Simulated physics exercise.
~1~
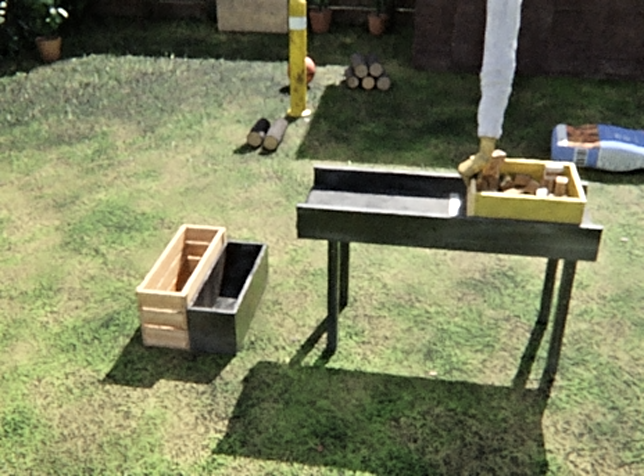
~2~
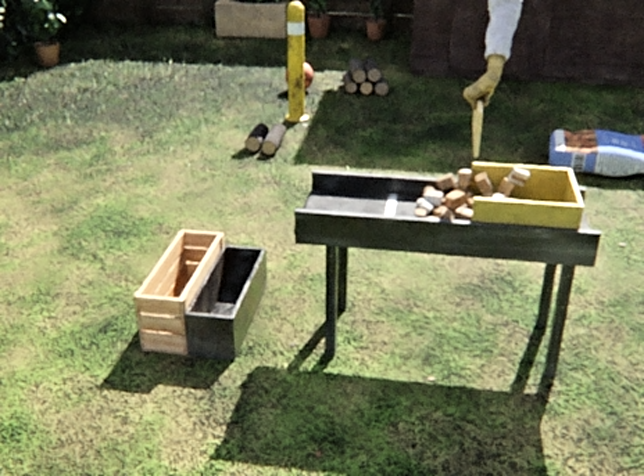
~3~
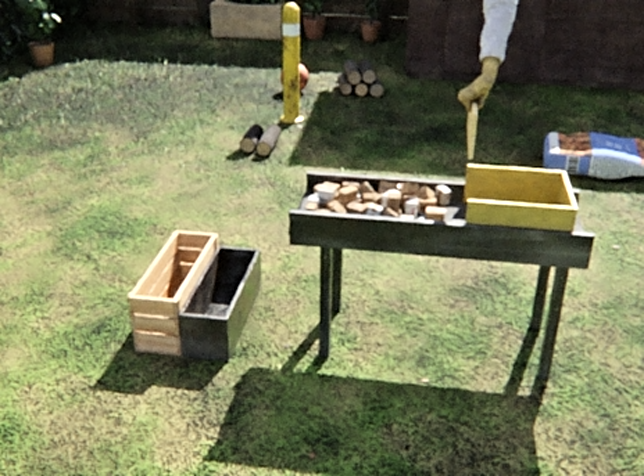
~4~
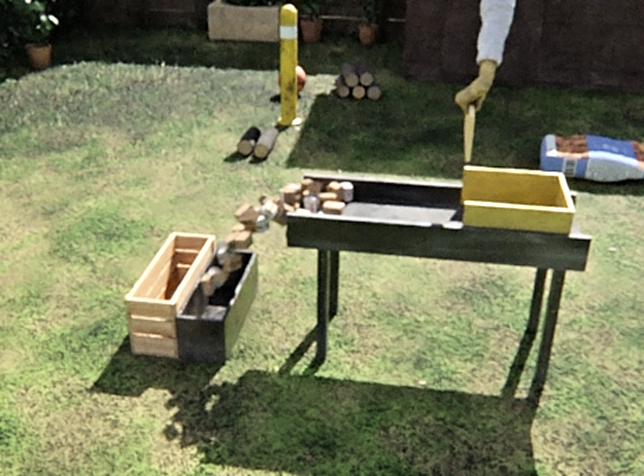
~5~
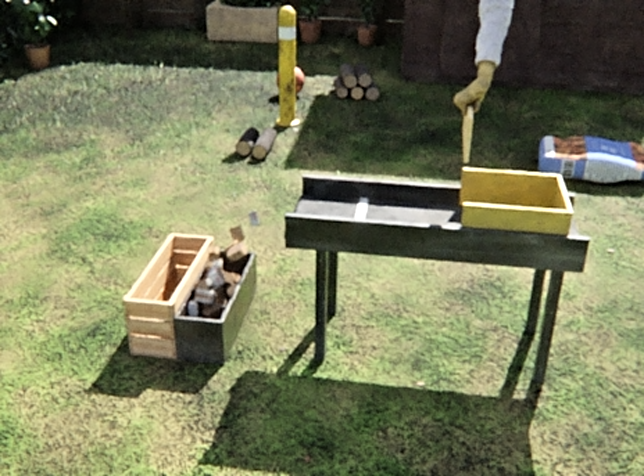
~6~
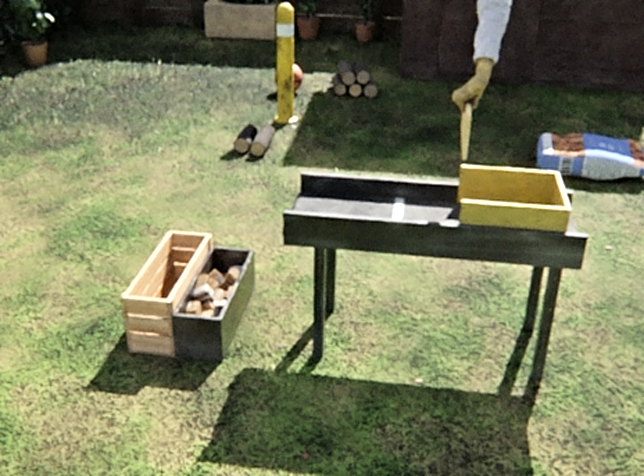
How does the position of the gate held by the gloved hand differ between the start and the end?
At the start the gate is down at the left end of the yellow pen, closing it off. By the end the gloved hand is holding it upright, raised above the belt and the pen.
